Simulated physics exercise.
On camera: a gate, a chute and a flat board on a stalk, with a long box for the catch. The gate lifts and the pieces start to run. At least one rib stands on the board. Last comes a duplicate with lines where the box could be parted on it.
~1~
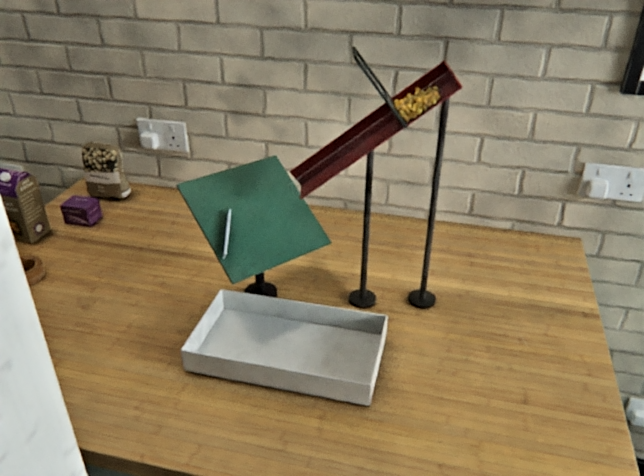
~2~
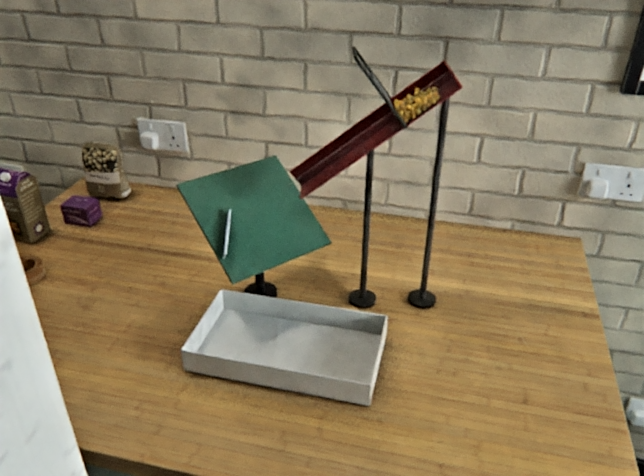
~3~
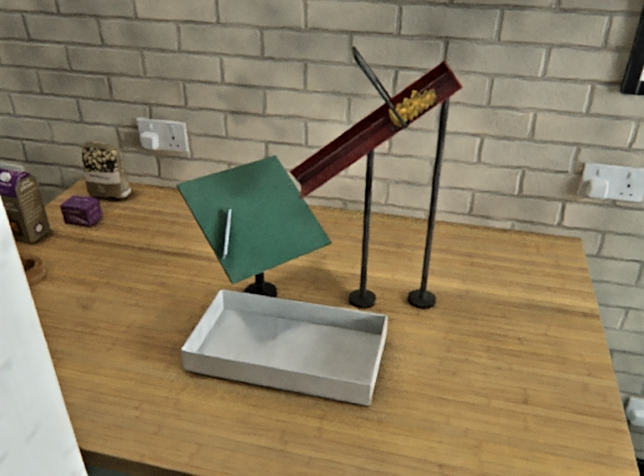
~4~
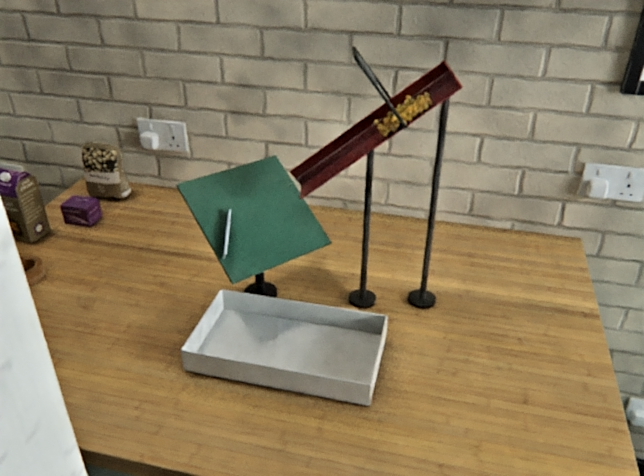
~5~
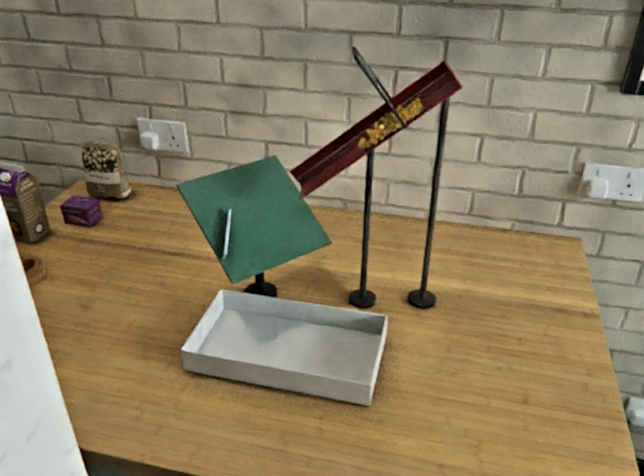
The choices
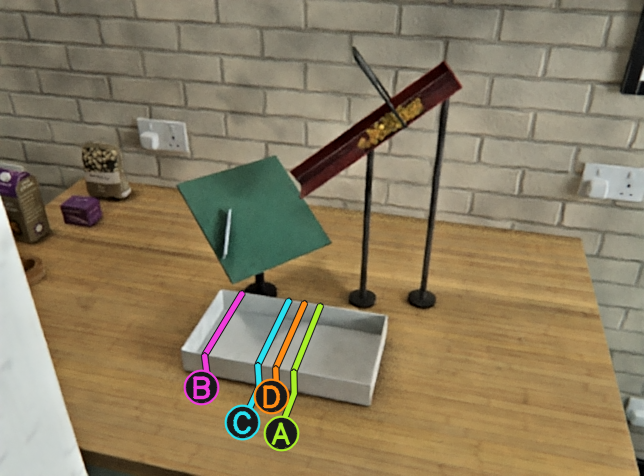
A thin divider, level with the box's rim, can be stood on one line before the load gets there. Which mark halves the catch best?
Line C does it best.
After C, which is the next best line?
That would be D.
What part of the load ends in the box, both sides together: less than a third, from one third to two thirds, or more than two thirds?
It is more than two thirds.
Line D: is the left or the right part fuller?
Left.
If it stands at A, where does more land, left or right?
Left.
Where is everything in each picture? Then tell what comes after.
Load behind the gate at (411, 102), puffed corn balls; lip of the chute at (301, 192), sloping fairly steeply, in the first picture.
Middle of the board at (256, 214), tilted fairly steeply; middle of its low edge at (285, 262); of its high edge at (229, 169), in the second picture.
Front corners of the box at (182, 350) and (370, 384), empty; front of the load at (392, 117), in the third picture.
Middle of the load at (406, 115); its front at (380, 128), about a quarter of the way to the lip; rib from (230, 209) to (225, 254), in the fourth picture.
Middle of the load at (395, 123); its front at (360, 144), about a third of the way to the lip, in the fifth picture.
On the marked copy, line A crosses the front rim at (294, 370); line B crosses the front rim at (205, 354); line C crosses the front rim at (258, 364); line D crosses the front rim at (276, 367).
With A, of what is caught, nearly all on the left of the divider, a stray few on the right.
With B, of what is caught, a stray few on the left of the divider, nearly all on the right.
With C, of what is caught, about two thirds on the left of the divider, about a third on the right.
With D, of what is caught, most on the left of the divider, about a quarter on the right.
